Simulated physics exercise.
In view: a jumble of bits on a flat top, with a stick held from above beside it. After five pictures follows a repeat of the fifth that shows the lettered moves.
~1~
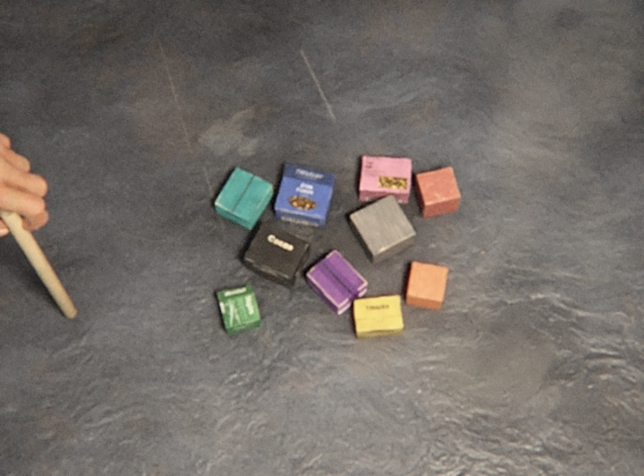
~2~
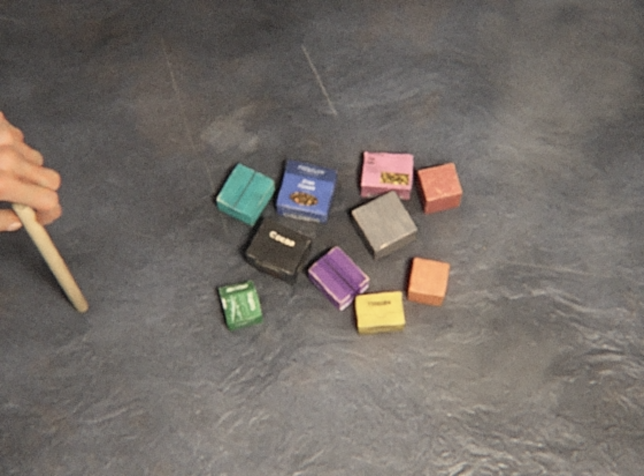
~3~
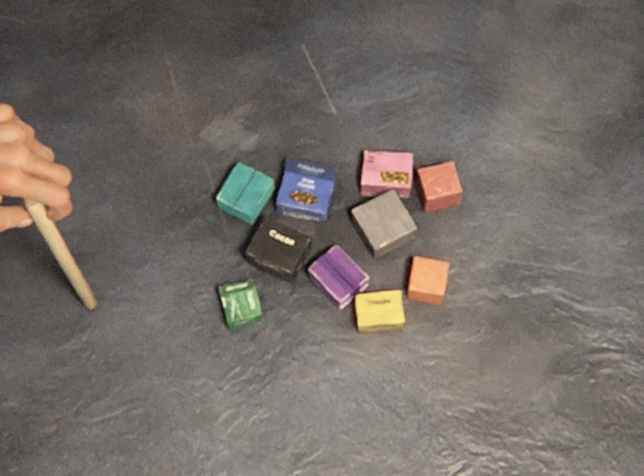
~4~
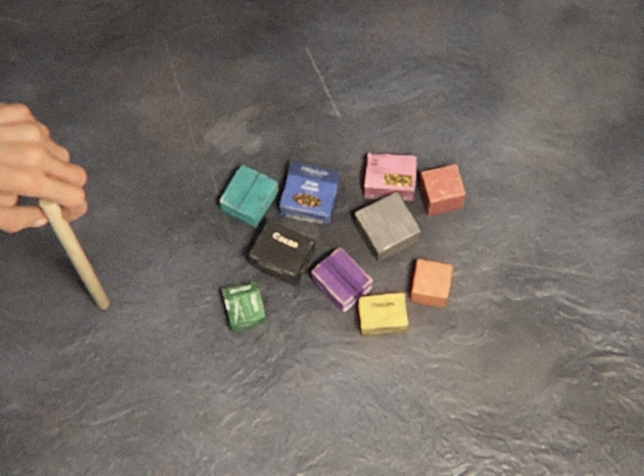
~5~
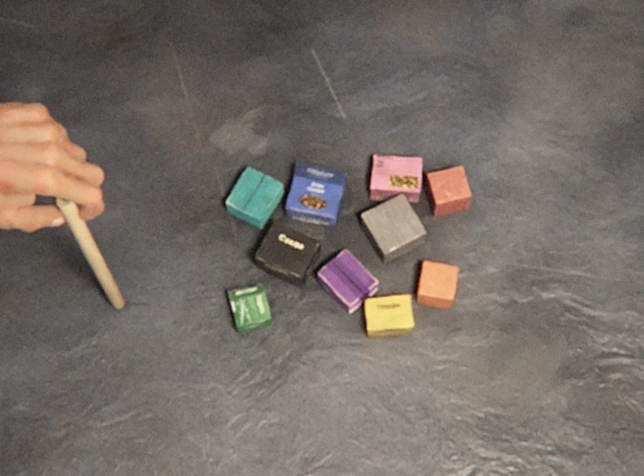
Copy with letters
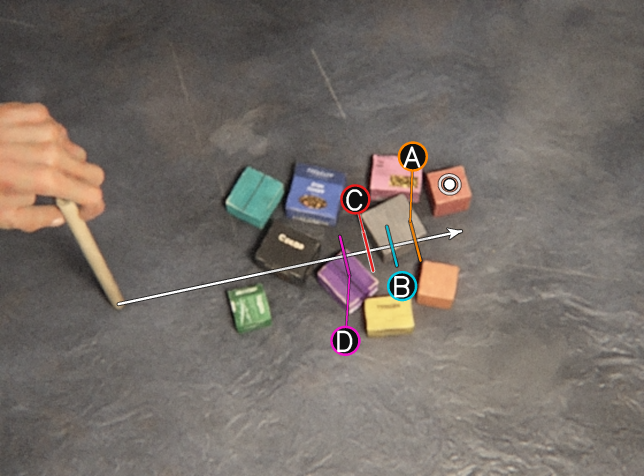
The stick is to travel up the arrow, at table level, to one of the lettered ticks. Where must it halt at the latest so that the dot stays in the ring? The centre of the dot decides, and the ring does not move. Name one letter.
Stop at B.
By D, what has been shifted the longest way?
The black packet.
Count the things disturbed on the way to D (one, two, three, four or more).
In all, two.
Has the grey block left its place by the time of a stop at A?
By then, yes.
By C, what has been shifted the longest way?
The black packet.
On the copy, A at (416, 241); B at (392, 246); C at (368, 251); D at (345, 256); the arrow from (118, 304) to (461, 232); the white dot at (449, 185).
On B. First, foot of the stick (217, 283).
Then, foot of the stick (315, 263); black packet (316, 230); blue packet (317, 187).
Finally, foot of the stick (392, 246); black packet (322, 225); grey block (416, 223); the dot is still in its ring.
By contrast, A shifts the dotted thing to (461, 181); C keeps the dot in but is short; D keeps the dot in but is short.
